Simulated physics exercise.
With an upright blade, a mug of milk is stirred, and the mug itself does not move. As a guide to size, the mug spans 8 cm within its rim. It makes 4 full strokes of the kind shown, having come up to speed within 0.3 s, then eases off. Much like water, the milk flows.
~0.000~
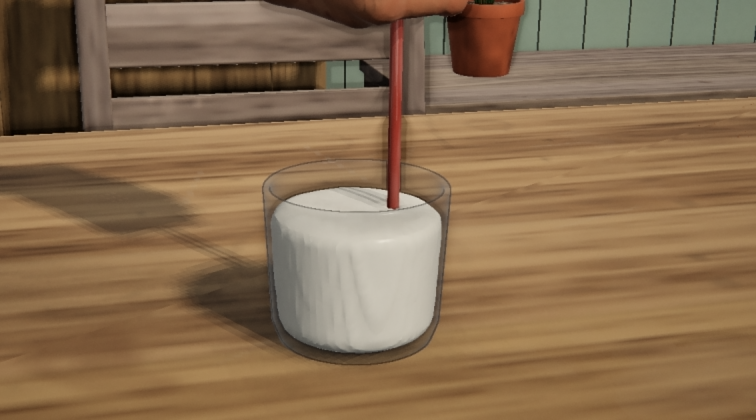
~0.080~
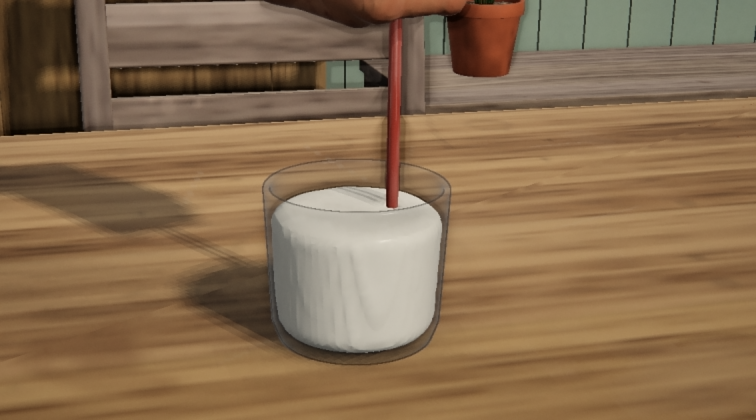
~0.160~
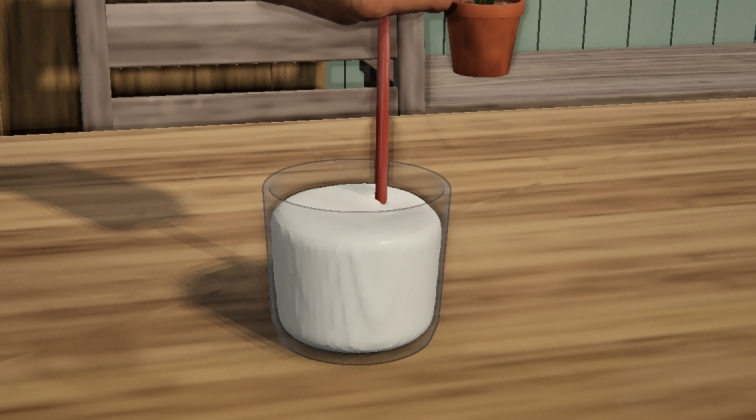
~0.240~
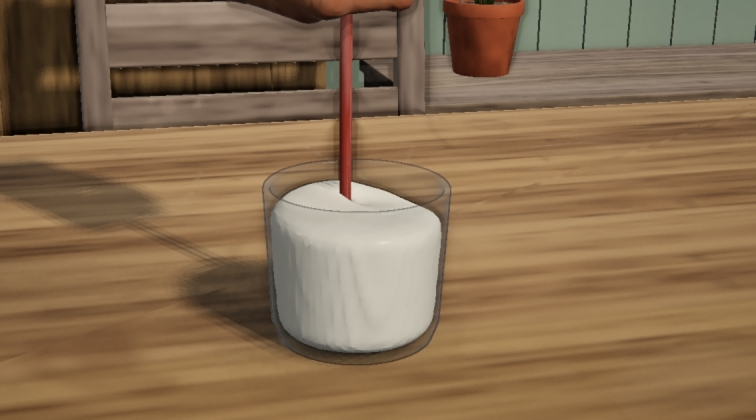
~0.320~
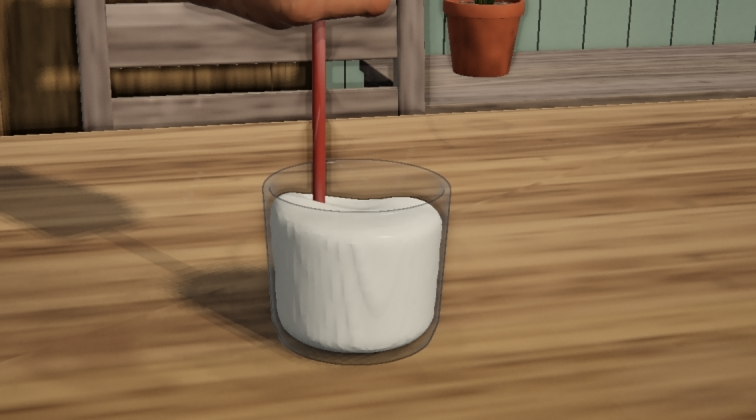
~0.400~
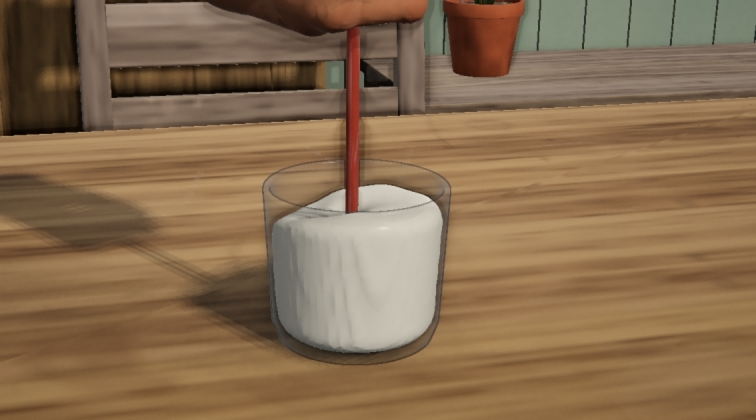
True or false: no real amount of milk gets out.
True.
Then, 0.75 s in, 0 ml is over the rim.
Then, 1.10 s in, 0 ml is over the rim.
Then, 1.44 s in, 0 ml is over the rim.
Then, 1.79 s in, 0 ml is over the rim.
Finally, 0 ml is over the rim.
